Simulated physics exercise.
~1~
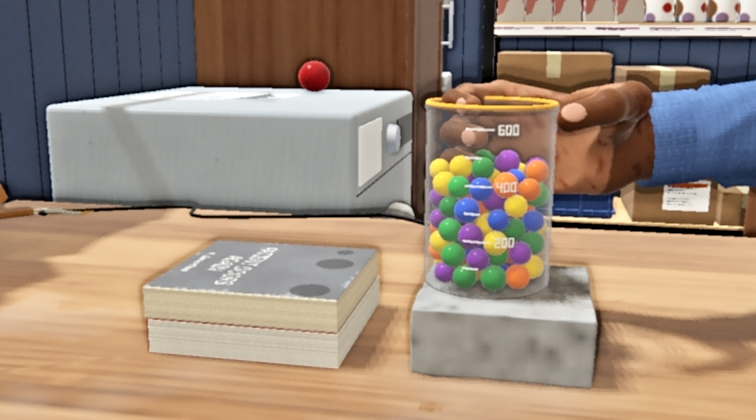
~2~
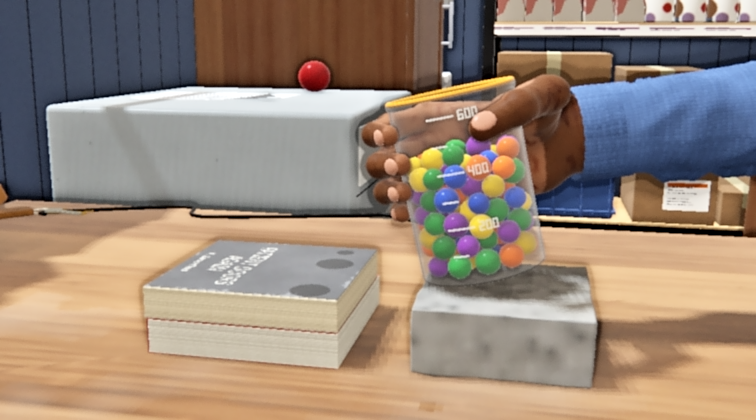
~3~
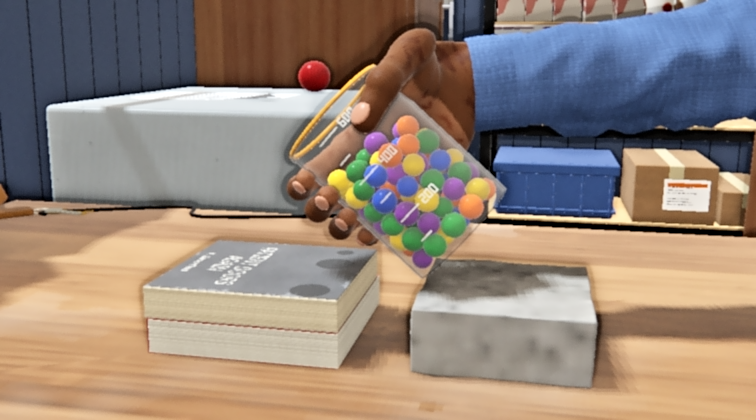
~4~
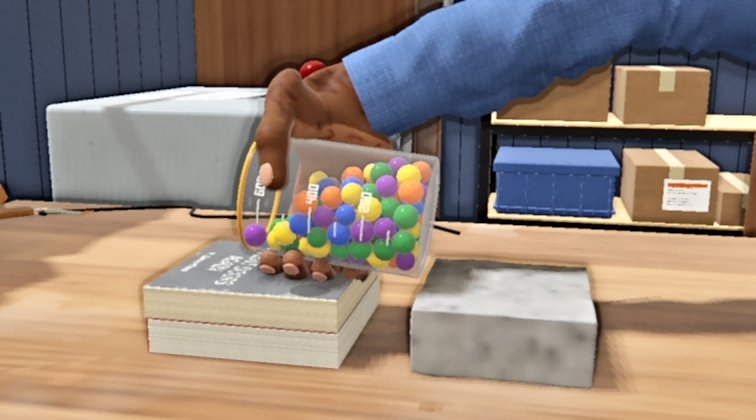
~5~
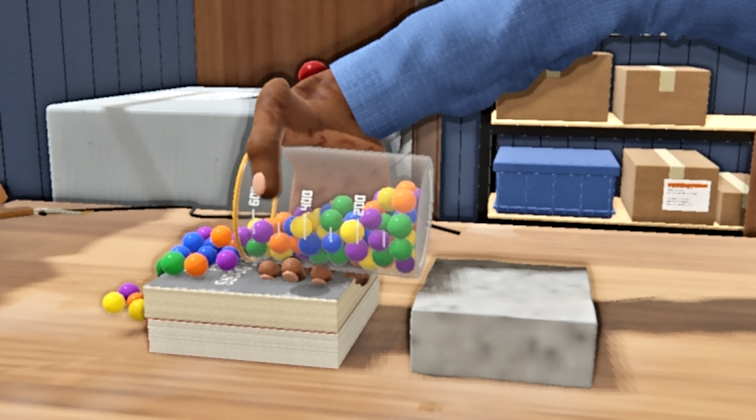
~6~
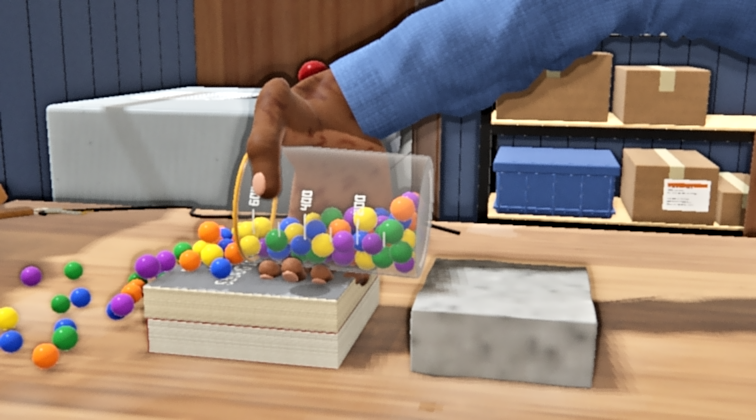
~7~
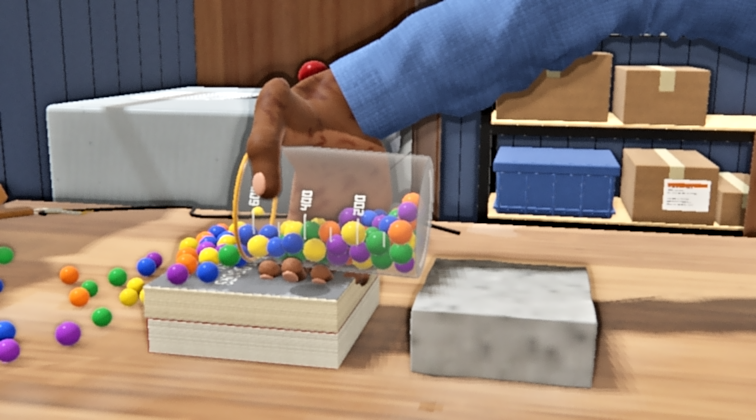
On a wooden table, a hand lifted a clear beaker of colorful balls off a gray block, tipped it leftward and laid its rim on a stack of books, and about half the balls spilled over the books and onto the table.
